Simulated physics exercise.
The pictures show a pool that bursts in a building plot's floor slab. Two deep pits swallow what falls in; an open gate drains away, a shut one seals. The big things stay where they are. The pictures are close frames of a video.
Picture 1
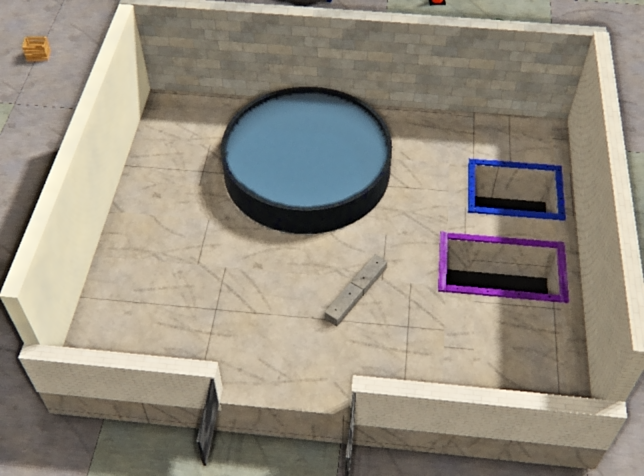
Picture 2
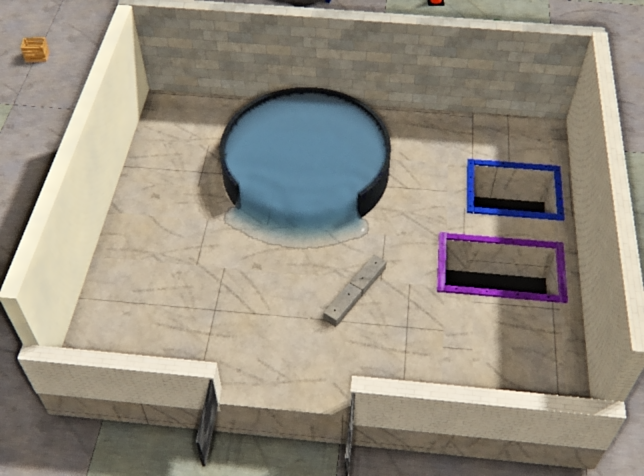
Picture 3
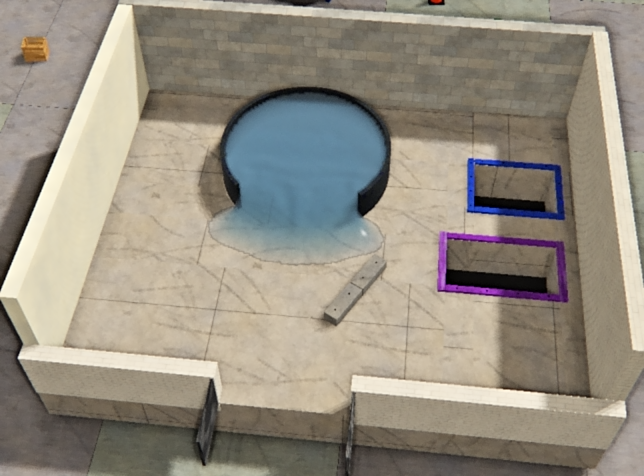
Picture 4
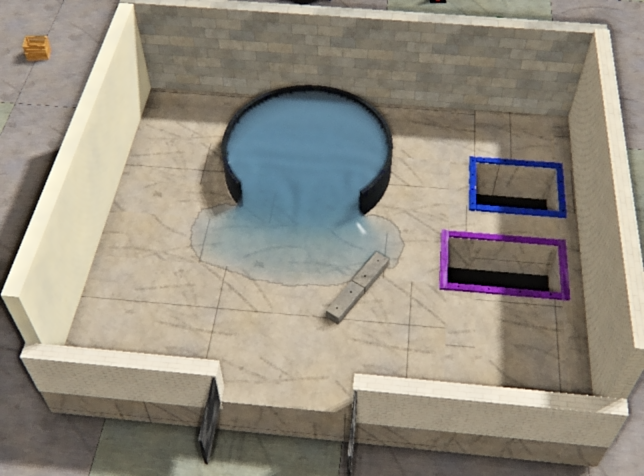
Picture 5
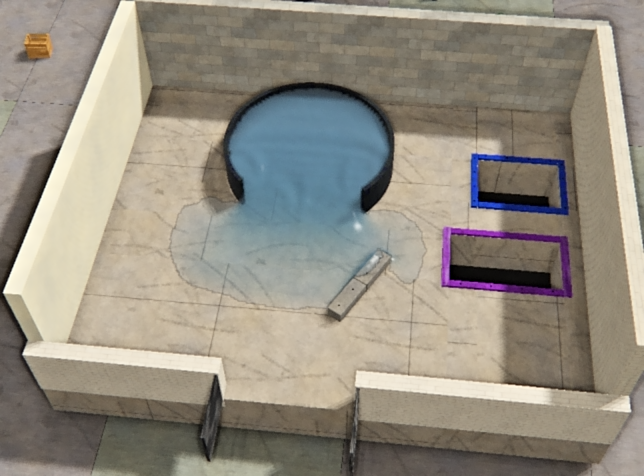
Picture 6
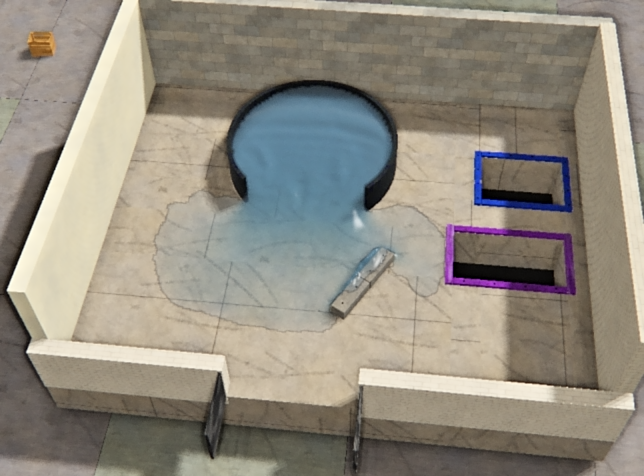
Round pool bursting open at the front in a walled plot, blue water spreading across the stone floor and around a grey slab.
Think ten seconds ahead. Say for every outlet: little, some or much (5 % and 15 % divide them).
One by one: The gate takes over 15 %; the purple pit takes under 5 %; the blue pit takes under 5 %.
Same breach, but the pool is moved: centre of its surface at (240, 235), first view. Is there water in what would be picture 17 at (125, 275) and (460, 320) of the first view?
One after the other: Flooded, free of water.
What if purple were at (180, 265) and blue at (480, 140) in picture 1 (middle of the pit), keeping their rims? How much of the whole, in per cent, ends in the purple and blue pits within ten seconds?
Parts in a hundred: Purple 20, blue 0.
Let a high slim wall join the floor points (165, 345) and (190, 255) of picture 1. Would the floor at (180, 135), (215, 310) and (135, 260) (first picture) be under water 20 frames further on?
One after the other: No water, covered, flooded.
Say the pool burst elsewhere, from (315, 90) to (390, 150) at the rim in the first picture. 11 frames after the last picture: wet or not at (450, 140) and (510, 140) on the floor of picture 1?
One after the other: Awash, covered.
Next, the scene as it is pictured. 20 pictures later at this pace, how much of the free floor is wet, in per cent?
Near 45 in a hundred.
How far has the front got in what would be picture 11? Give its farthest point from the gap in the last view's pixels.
Close to (98, 369).
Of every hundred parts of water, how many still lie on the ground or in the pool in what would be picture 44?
Close to 72 %.
A moment on, water covers 35 % of the floor; the gate 0 %, the purple pit 0 %, the blue pit 0 %.
Next, water covers 40 % of the floor; the gate 5 %, the purple pit 1 %, the blue pit 0 %.
Then, water covers 45 % of the floor; the gate 16 %, the purple pit 1 %, the blue pit 0 %.
Later, water covers 70 % of the floor; the gate 26 %, the purple pit 1 %, the blue pit 0 %.
In the end, water covers 80 % of the floor; the gate 35 %, the purple pit 1 %, the blue pit 0 %.
